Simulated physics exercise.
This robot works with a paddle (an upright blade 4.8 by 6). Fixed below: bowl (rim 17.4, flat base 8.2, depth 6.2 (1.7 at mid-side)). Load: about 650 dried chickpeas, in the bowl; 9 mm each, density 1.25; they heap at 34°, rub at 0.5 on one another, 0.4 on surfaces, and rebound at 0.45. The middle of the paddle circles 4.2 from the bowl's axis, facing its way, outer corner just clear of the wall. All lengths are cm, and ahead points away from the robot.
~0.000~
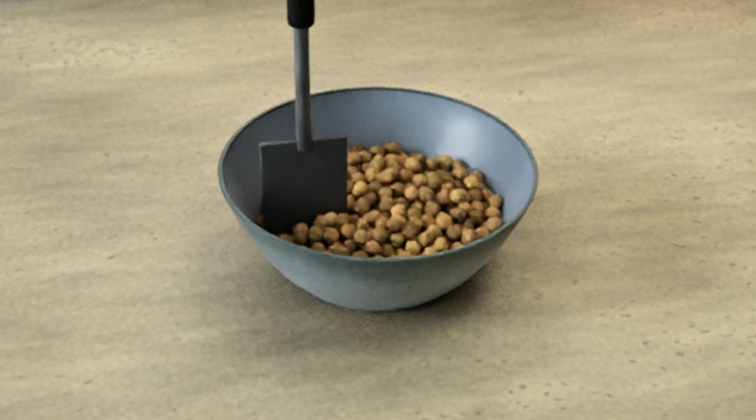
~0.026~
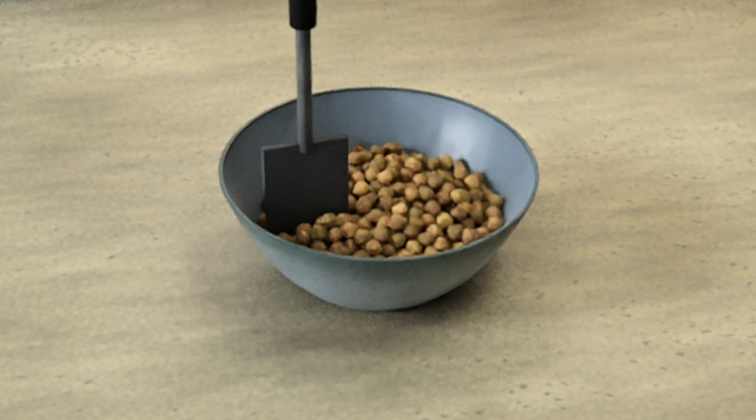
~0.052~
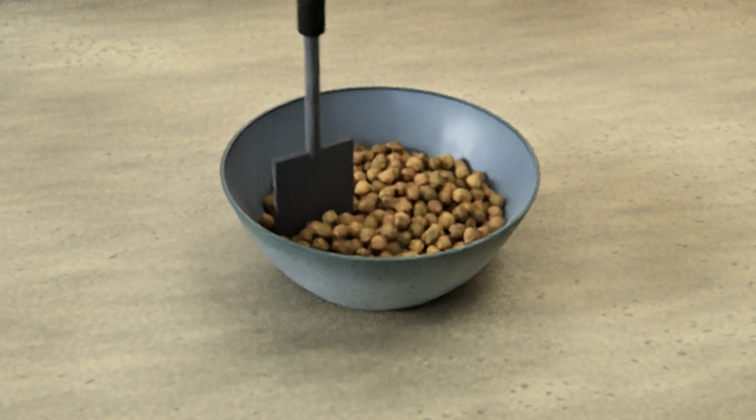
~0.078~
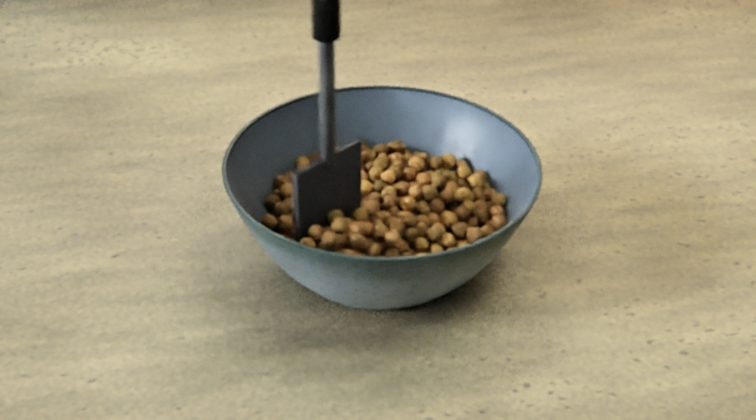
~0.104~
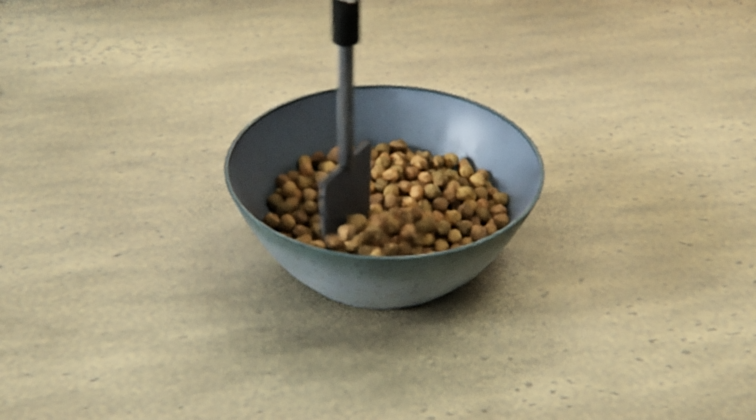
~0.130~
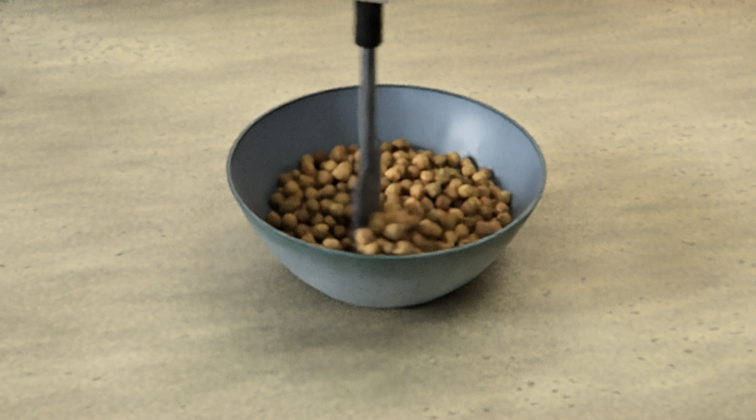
A dark upright paddle sweeps rightward through dried chickpeas in a blue-grey bowl, turning edge-on as chickpeas shift around it.
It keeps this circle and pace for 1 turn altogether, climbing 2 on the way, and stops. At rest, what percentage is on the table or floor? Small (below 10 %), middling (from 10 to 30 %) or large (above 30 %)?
On the table or floor the share is small, below 10 %.
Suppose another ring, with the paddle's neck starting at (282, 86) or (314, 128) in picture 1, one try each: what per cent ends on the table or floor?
Some 0 and 10 per cent.
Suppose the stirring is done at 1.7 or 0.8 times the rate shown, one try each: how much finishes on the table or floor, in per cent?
Some 15 and 0 per cent.
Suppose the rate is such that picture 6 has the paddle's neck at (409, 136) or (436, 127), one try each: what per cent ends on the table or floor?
About 10 and 15 per cent.
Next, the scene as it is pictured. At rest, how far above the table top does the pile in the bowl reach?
About 5.5 cm.
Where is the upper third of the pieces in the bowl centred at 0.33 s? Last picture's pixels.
Around (442, 173).
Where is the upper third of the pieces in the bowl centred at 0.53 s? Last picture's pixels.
Around (349, 169).
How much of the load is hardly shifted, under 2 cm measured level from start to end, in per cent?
About 65 per cent.
By 0.33 s, 177° round, highest piece 8 above the table; 647 in the bowl, 2 on the table or floor, 3 in flight or on the tool.
By 0.53 s, 291° round, highest piece 8 above the table; 630 in the bowl, 17 on the table or floor, 5 in flight or on the tool.
By 0.82 s, 0° round, highest piece 6 above the table; 624 in the bowl, 28 on the table or floor.
By 1.52 s, 0° round, highest piece 6 above the table; 624 in the bowl, 28 on the table or floor.
Final count, 624 in the bowl, 28 on the table or floor. That is 4 % on the table or floor.
